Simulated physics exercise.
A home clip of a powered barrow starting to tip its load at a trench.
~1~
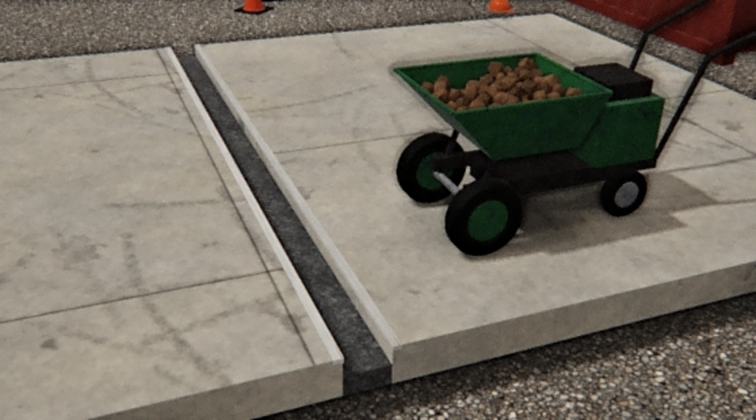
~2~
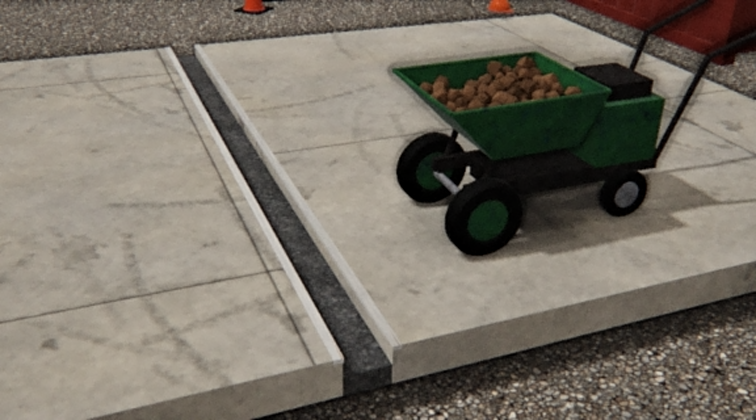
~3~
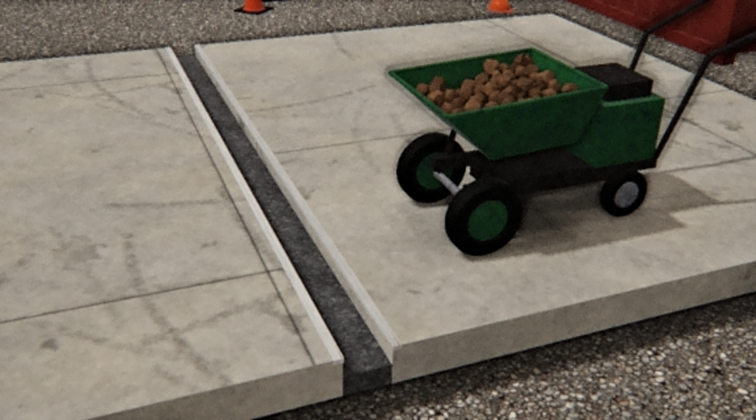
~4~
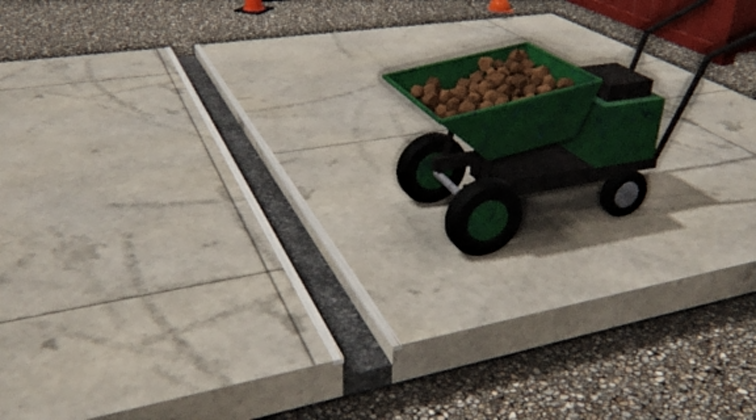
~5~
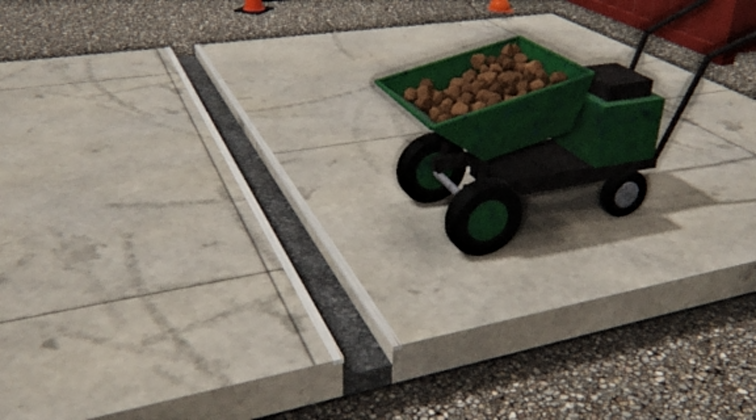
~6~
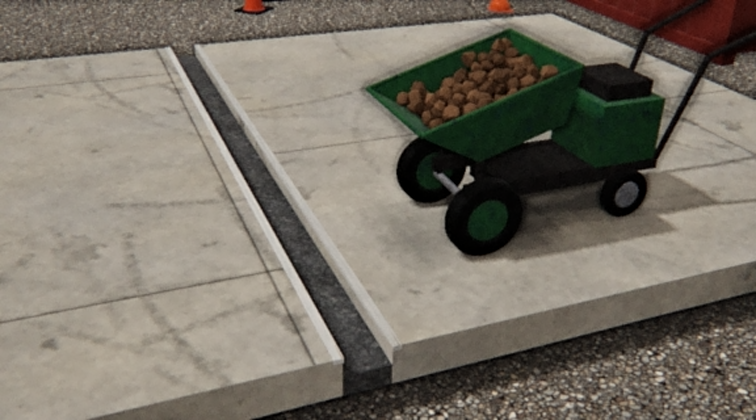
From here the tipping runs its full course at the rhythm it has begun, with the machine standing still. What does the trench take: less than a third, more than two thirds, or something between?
It catches between a third and two thirds.
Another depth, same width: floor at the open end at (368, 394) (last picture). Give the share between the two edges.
Close to 80 per cent.
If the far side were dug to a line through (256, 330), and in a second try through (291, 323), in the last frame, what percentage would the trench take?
Roughly 90 per cent, and 70 per cent.
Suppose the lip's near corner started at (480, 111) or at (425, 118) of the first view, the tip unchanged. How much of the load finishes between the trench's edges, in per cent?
The first gives 50 %, the second 50 %.
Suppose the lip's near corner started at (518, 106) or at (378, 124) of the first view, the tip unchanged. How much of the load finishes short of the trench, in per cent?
Near 60 % and 0 %.
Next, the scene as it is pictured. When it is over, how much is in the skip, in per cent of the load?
About 5 per cent.
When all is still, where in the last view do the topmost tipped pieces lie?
Around (327, 231).
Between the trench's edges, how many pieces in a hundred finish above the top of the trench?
It comes to 45 per cent or so.
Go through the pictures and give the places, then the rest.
Lip of the skip (454, 114), level; top of the load (517, 94), clay clods; first edge of the trench (371, 305); far edge (316, 317), the trench under half as wide as the skip, and shallow for its width, in the first frame.
Lip of the skip (452, 115), level; top of the load (516, 93), in the second frame.
Lip of the skip (448, 118), tipped barely; top of the load (528, 87), in the third frame.
Lip of the skip (441, 122), tipped a little; top of the load (523, 84), in the fourth frame.
Lip of the skip (432, 128), tipped a little; top of the load (516, 80), in the fifth frame.
Lip of the skip (422, 136), tipped clearly; top of the load (507, 76); first edge of the trench (371, 305); far edge (316, 317), in the sixth frame.
Just after the last frame, skip tipped steeply; every one in the skip.
A moment on, skip tipped steeply; the larger part in the skip; just a few short of the trench; about a tenth in or heaped over the trench; about a tenth falling.
Further on, skip tipped right over; about a tenth in the skip; about a tenth short of the trench; roughly half in or heaped over the trench; roughly a quarter beyond it.
When it is over, skip tipped right over; about a tenth in the skip; roughly a quarter short of the trench; roughly half in or heaped over the trench; roughly a quarter beyond it.
